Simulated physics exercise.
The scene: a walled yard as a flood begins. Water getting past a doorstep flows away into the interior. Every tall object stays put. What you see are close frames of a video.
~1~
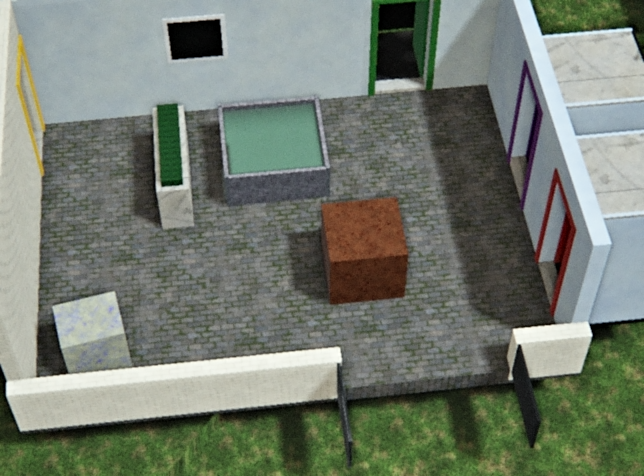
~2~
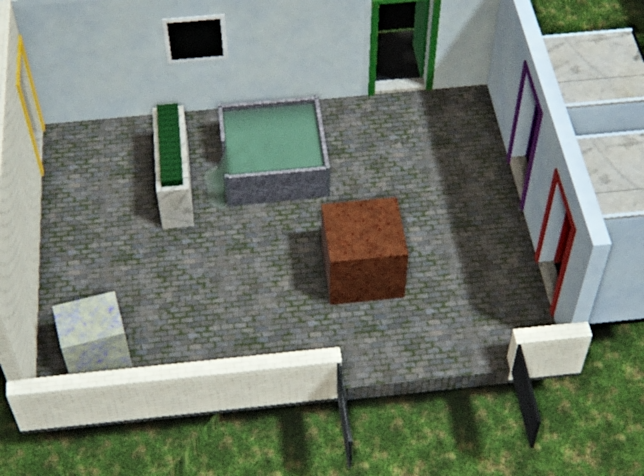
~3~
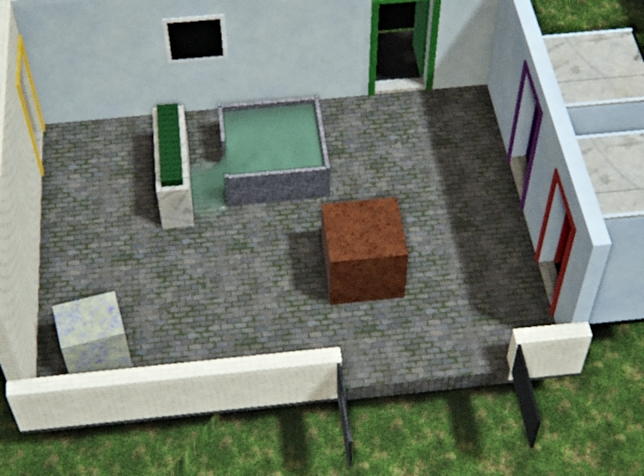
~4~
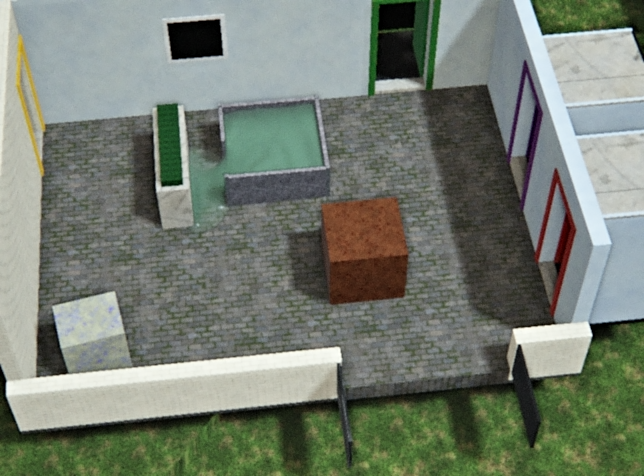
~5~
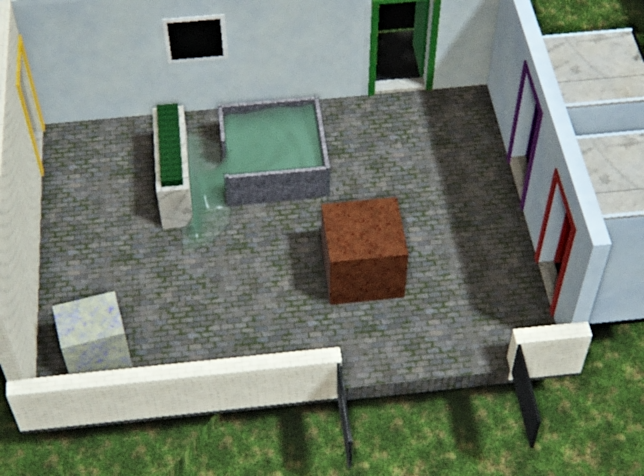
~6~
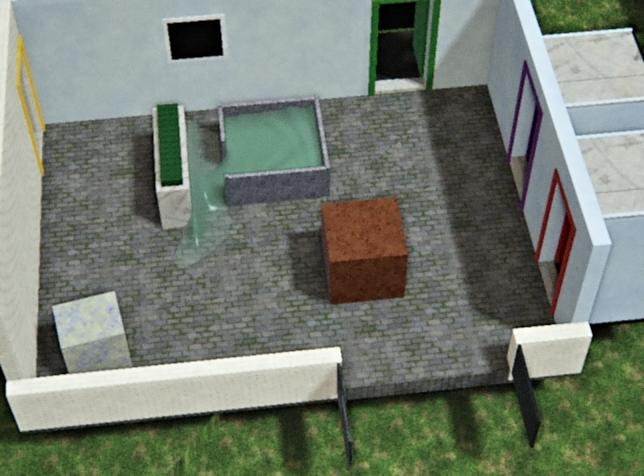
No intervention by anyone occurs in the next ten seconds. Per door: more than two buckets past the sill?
In order: The green door will pass two buckets at most. The yellow door will pass more than two buckets. The red door will pass two buckets at most. The purple door will pass two buckets at most.
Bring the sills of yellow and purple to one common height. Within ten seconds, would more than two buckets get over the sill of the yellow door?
For the yellow door, I reckon it remains short.
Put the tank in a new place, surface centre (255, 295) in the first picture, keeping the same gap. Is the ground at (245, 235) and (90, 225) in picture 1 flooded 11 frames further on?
One after the other: Untouched, reached.
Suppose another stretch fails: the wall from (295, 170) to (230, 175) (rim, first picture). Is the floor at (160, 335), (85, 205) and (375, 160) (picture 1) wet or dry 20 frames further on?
Taking the points in order: Swamped, unwetted and unwetted.
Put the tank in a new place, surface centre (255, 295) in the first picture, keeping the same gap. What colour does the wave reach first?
That would be the yellow one.
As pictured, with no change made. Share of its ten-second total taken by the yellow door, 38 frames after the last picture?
My figure is 80 in a hundred.
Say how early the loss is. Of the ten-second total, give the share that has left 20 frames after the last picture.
Around 25 %.
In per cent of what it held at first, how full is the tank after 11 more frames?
Near 52 in a hundred.
A moment on, water covers 15 % of the floor; the green door not reached, the yellow door not reached, the red door not reached, the purple door not reached.
Next, water covers 30 % of the floor; the green door not reached, the yellow door not reached, the red door not reached, the purple door not reached.
Then, water covers 45 % of the floor; the green door wet at the sill, nothing in, the yellow door under two buckets in, the red door not reached, the purple door not reached.
Later, water covers 65 % of the floor; the green door wet at the sill, nothing in, the yellow door over two buckets in, the red door not reached, the purple door wet at the sill, nothing in.
In the end, water covers 90 % of the floor; the green door wet at the sill, nothing in, the yellow door over two buckets in, the red door wet at the sill, nothing in, the purple door wet at the sill, nothing in.
